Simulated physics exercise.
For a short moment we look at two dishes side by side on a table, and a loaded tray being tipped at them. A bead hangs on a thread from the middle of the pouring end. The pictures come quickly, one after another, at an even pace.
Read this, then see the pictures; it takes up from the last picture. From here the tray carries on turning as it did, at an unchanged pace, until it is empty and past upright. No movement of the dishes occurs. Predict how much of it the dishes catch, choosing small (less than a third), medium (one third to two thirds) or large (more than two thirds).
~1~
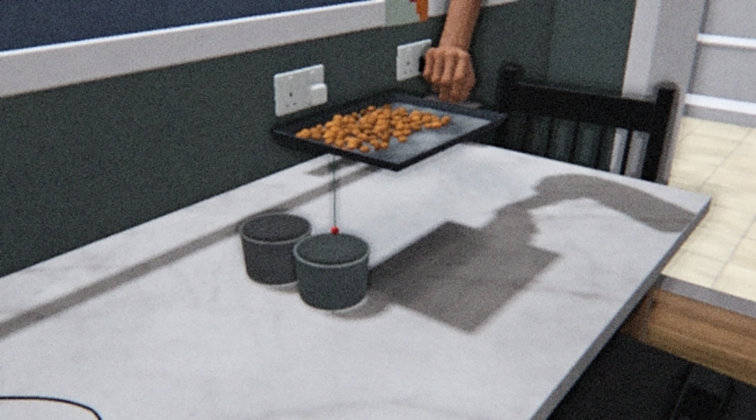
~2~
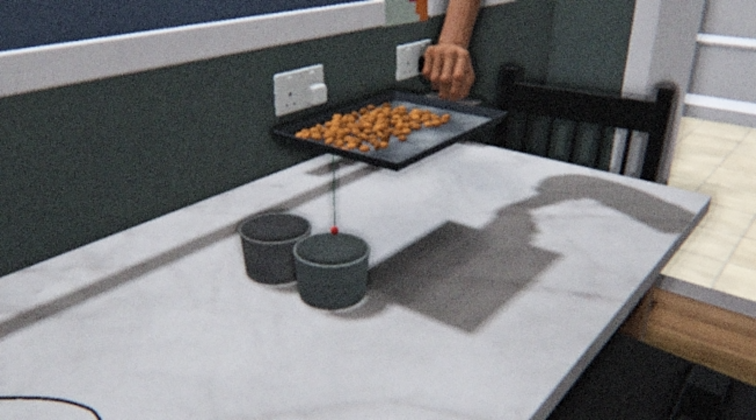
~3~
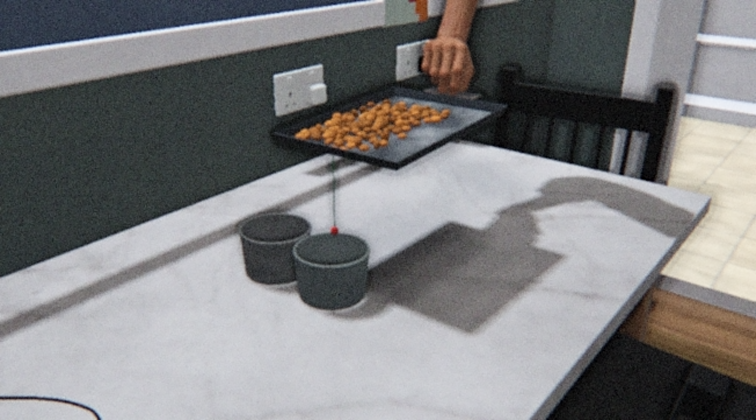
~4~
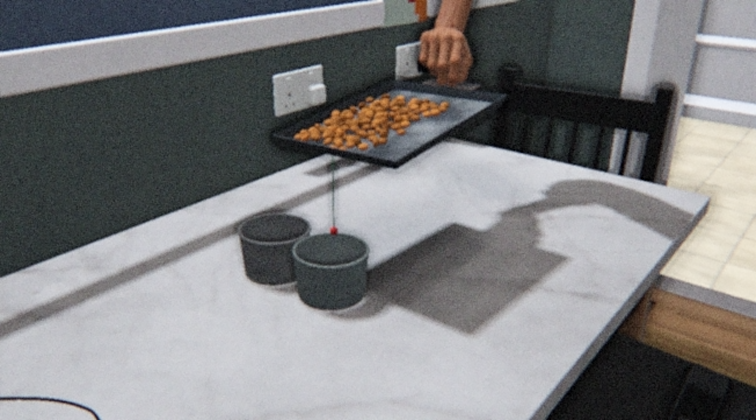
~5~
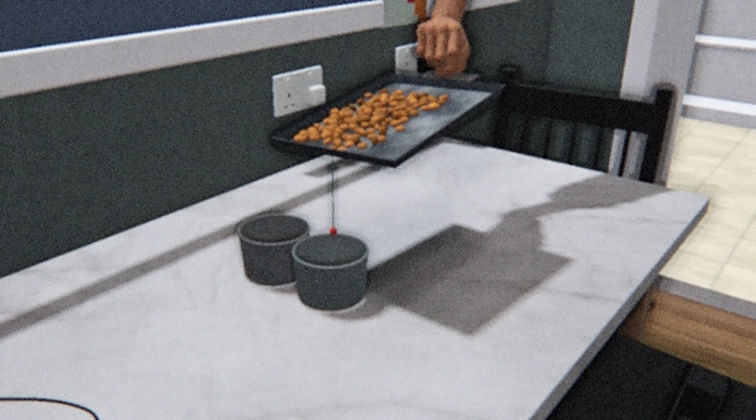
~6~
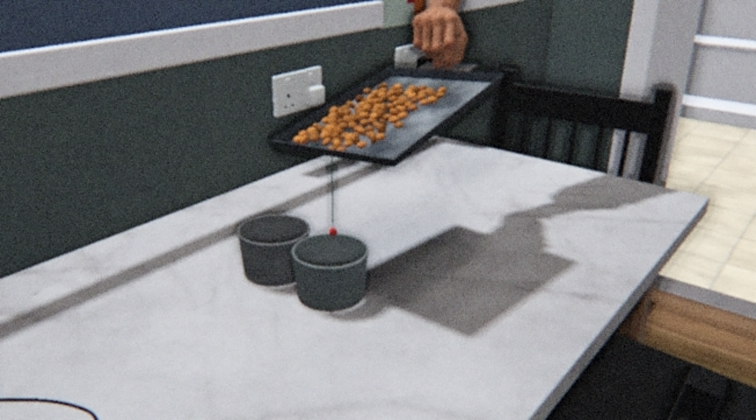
The catch is large, more than two thirds.
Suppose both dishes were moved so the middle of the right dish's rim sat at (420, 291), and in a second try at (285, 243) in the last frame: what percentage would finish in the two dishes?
Close to 0 in a hundred first, close to 70 in a hundred second.
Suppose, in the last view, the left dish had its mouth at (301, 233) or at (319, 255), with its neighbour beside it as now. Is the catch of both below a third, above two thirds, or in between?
Try one: One to two thirds. Try two: Below one third.
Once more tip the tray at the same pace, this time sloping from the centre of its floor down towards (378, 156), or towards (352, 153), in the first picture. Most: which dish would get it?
First spot: The rightmost dish, second spot: The rightmost dish.
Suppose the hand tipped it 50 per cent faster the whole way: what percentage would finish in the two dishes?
It would come out near 80 per cent.
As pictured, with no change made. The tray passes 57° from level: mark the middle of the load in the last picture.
Mark it at roughly (302, 142) in the final frame.
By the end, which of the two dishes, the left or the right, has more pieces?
That one is the one on the left.
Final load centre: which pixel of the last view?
Near pixel (277, 266).
Shortly afterwards, tray tipped steeply; the bulk on the tray; only a few in the right dish; a little in the left dish; near a quarter in the air.
Next, tray tipped right over; a little in the right dish; the bulk in the left dish; a little outside both; only a few in the air.
Some moments later, tray tipped past a quarter turn; a little in the right dish; the bulk in the left dish; a little outside both.
In the end, tray tipped past a quarter turn; a little in the right dish; the bulk in the left dish; a little outside both.
